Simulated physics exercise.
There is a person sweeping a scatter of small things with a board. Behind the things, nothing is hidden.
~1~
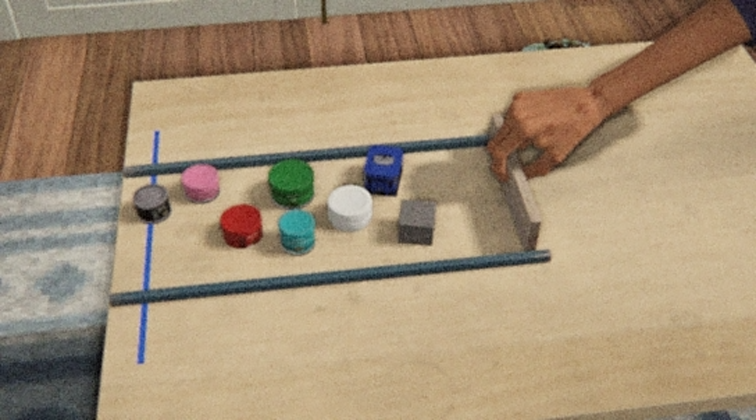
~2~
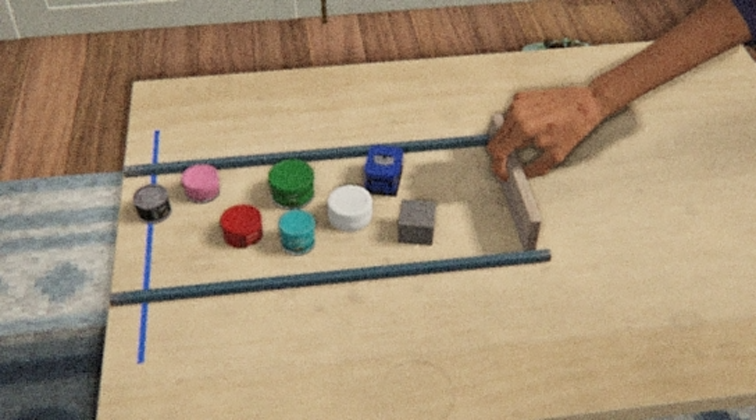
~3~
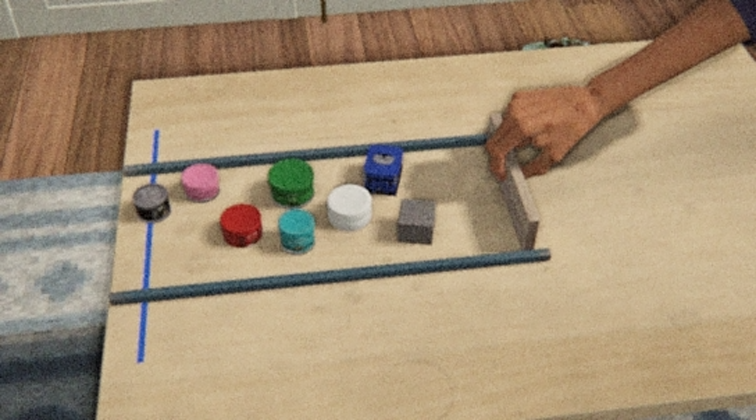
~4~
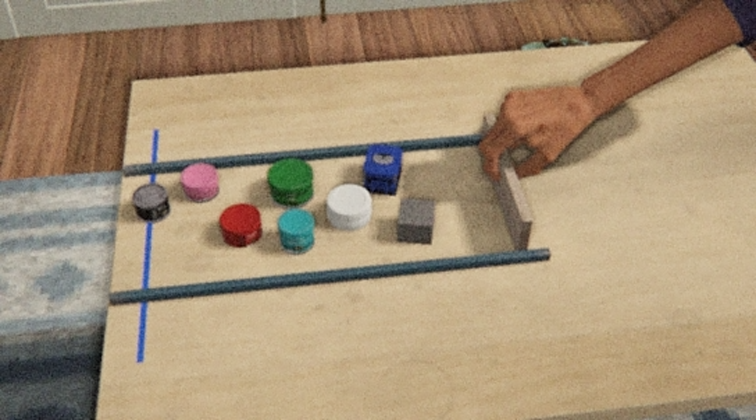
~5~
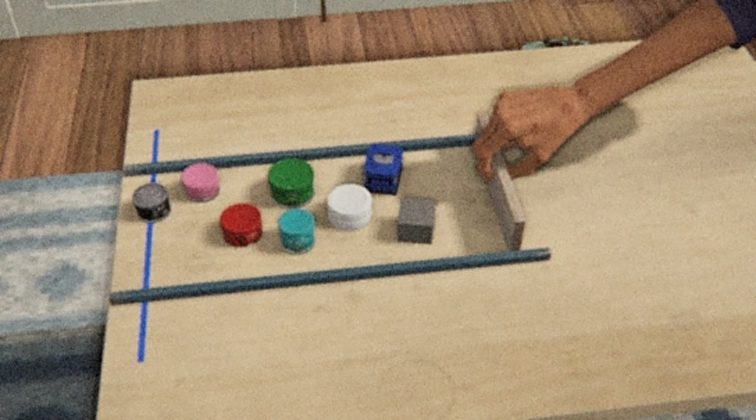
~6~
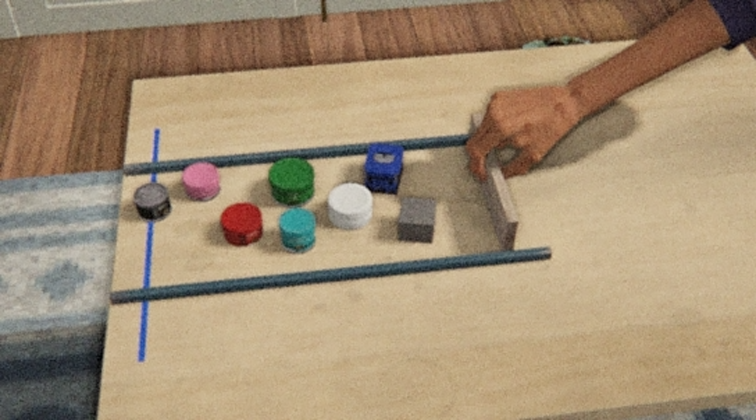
We see small round tins, lids and blocks scattered between two dark rods on a wooden table, near a blue line; a hand at the right slides an upright board slightly left, while the objects stay still.
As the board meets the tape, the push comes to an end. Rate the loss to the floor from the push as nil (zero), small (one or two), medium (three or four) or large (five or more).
The loss is large.
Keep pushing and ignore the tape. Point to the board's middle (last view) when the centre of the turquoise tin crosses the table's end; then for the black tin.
The middle sits near (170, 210) for the first and near (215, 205) for the other.
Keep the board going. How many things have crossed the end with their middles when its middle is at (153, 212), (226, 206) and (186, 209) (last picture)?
The numbers past the end are 5, 0 and 2.
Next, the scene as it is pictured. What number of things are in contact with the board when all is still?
3.
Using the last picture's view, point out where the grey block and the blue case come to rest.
Close to (128, 255); the other close to (133, 193).
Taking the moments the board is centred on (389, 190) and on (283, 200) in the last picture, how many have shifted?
In order, the tallies are 3 and 7.
A little later, none off yet; black tin at rest near (153, 202); pink tin at rest near (202, 182); red tub at rest near (242, 225).
Next, none off yet; black tin at rest near (153, 202); pink tin at rest near (202, 182); red tub shifted a little near (223, 223).
Later still, none off yet; black tin shifted about its own width near (114, 212); pink tin shifted well along near (131, 180); red tub shifted well along near (148, 231).
When it is over, the number that fall off is five or more; down, turquoise tin, green pot, red tub, pink tin and black tin.
